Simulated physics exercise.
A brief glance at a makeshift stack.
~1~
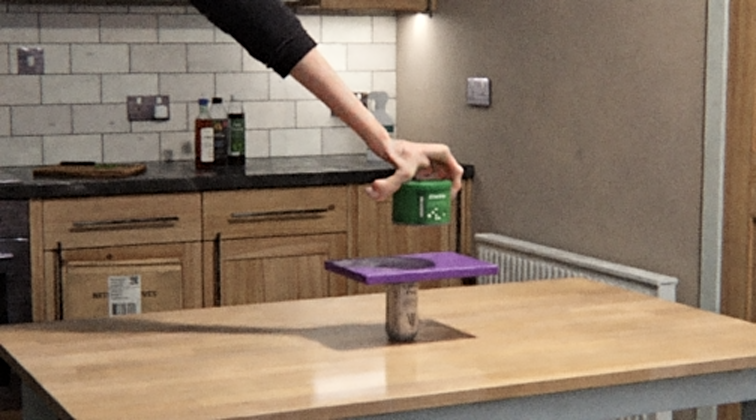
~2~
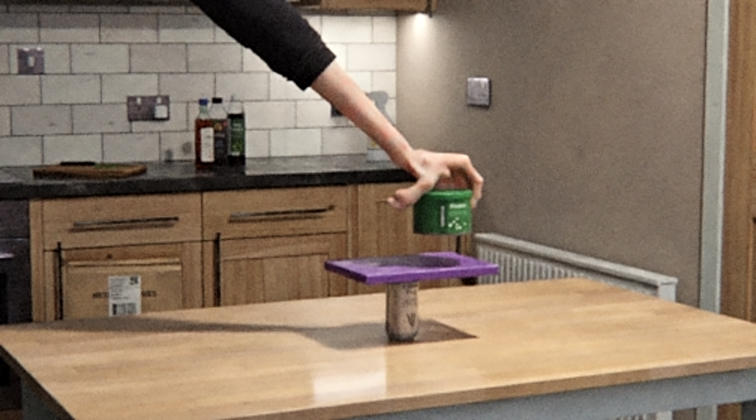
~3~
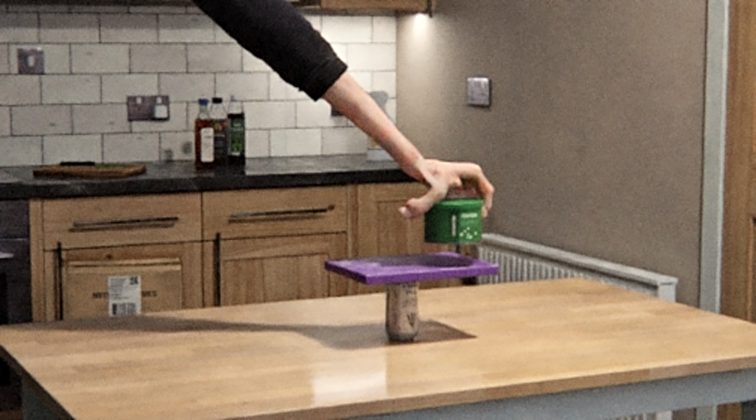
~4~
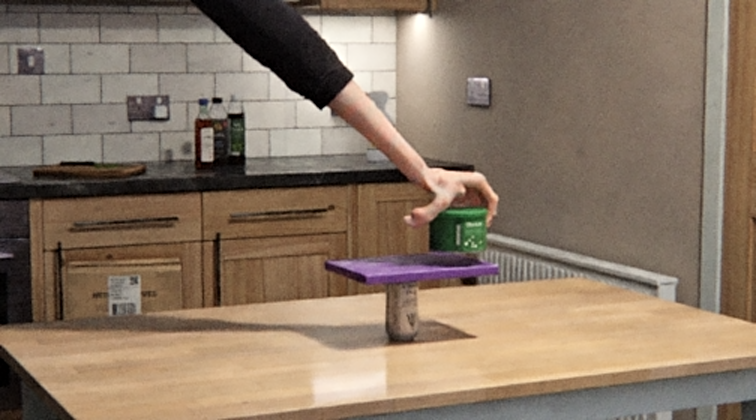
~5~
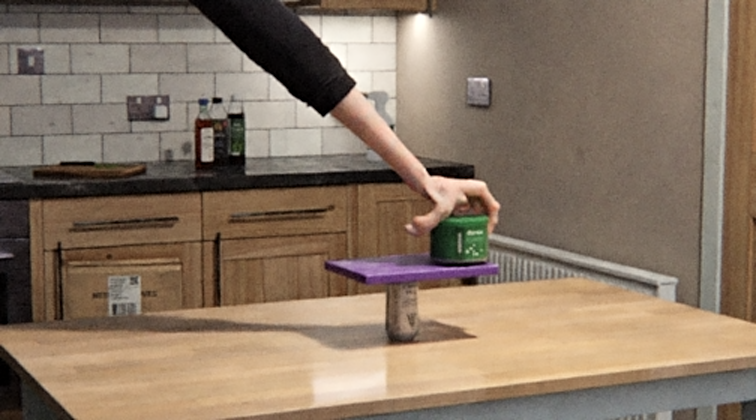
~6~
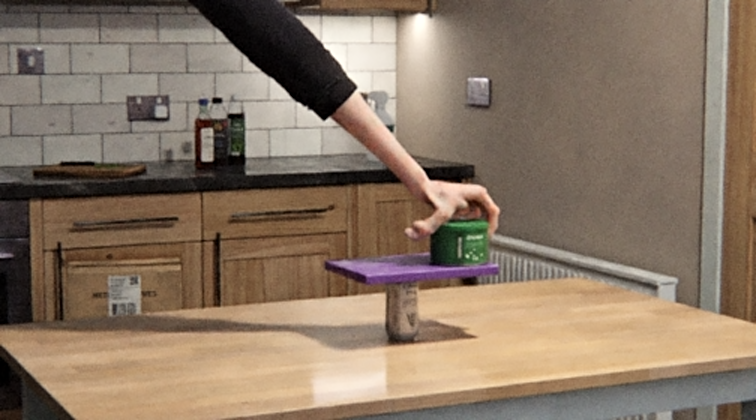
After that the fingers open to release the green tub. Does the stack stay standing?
The stack fails to support it.
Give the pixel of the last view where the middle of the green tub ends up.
I'd say around (543, 305) in the last view.
Then, 0.30 s past the last view, green tub now fallen; purple lid rocked 43° from its first pose.
Then, 0.40 s past the last view, purple lid rocked 64° from its first pose.
Then, 0.60 s past the last view, purple lid now fallen.
Then, 0.90 s past the last view, things are still on the move.
Finally, fallen, purple lid and green tub; white can still in place. Final places as the last picture's camera would see them, green tub near (543, 305). The stack comes apart.
